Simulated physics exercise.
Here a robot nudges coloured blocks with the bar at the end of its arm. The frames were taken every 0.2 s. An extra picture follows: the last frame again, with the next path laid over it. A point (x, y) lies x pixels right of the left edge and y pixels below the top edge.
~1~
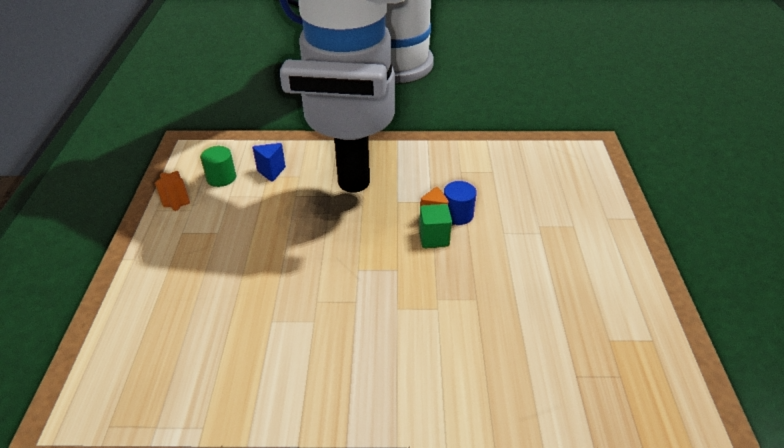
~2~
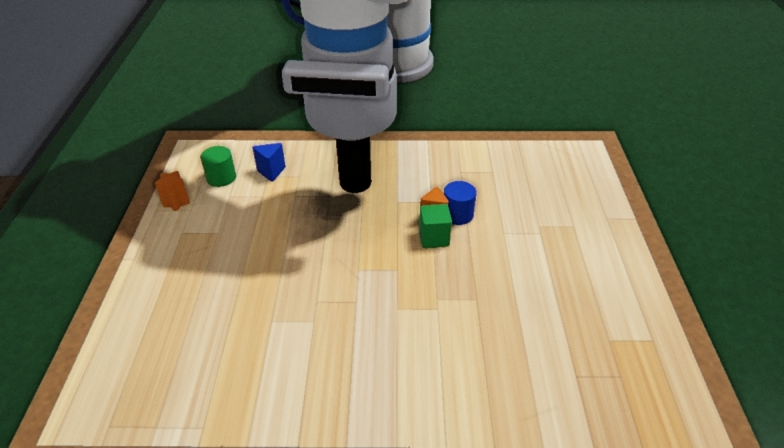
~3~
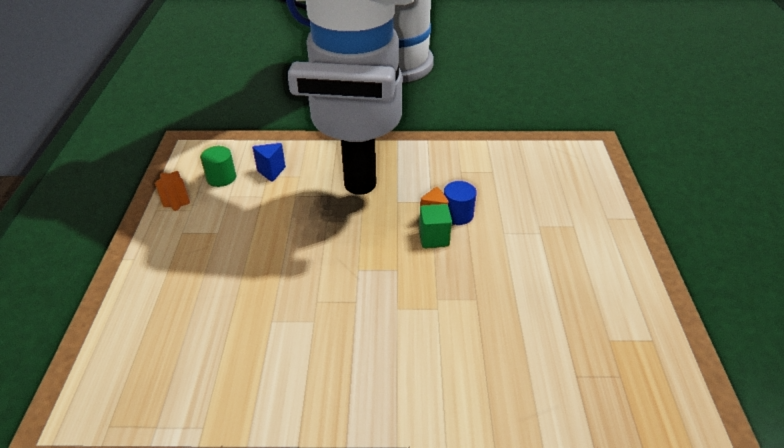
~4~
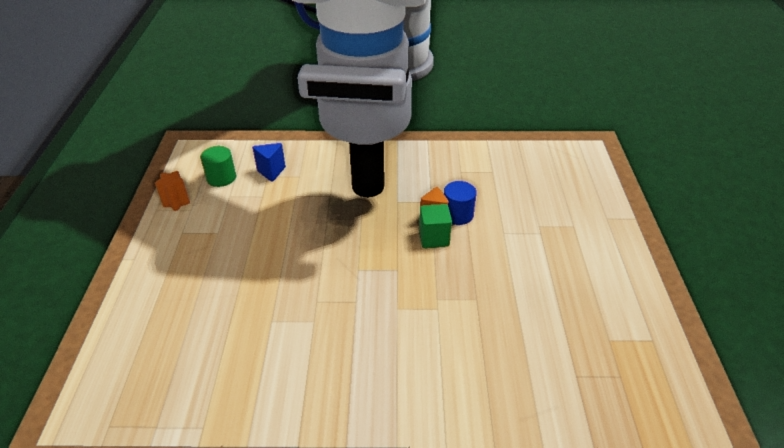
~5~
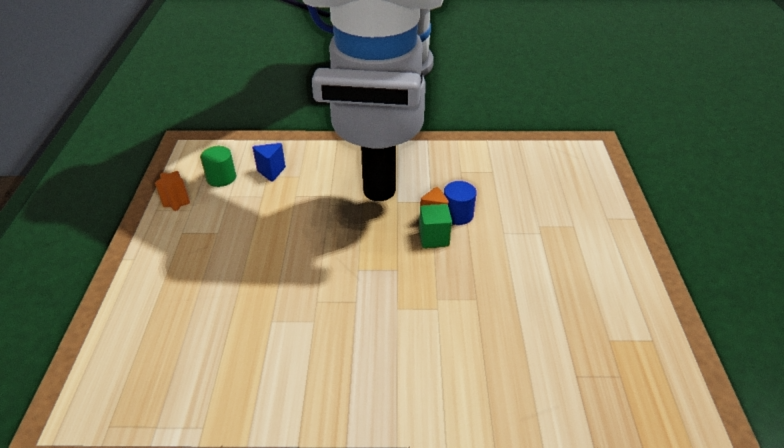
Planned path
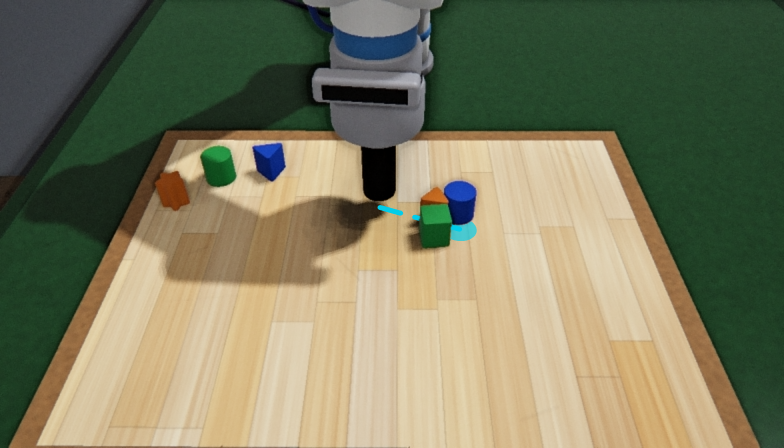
A robot arm with a black bar at its end moved slowly a short way right over a wooden board, nearing an orange block, a green cube and a blue cylinder, while all the blocks stayed still.
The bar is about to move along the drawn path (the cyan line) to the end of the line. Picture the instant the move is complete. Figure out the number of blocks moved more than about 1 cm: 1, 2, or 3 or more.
I think three or more will be displaced.
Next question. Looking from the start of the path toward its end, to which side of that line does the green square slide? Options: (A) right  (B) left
Correct choice: A.
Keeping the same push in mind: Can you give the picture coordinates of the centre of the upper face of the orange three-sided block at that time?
It comes to (488, 212).
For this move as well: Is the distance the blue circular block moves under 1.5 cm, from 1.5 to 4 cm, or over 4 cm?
Between 1.5 and 4 cm.
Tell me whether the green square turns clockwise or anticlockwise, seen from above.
If we look at it from overhead, the green square pivots clockwise.
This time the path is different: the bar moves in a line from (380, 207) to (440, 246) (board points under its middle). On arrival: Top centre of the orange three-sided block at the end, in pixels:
The centre of its top face lies at (458, 207).
Drawn move, from (380, 207) to (460, 229).
On the path given first. Halfway along, bar at (421, 203); orange three-sided block at (447, 201); green square at (439, 216); blue circular block at (466, 191).
At the end, bar at (461, 214); orange three-sided block at (488, 212), turned 30° anticlockwise; green square at (458, 228), turned 85° clockwise; blue circular block at (486, 191).
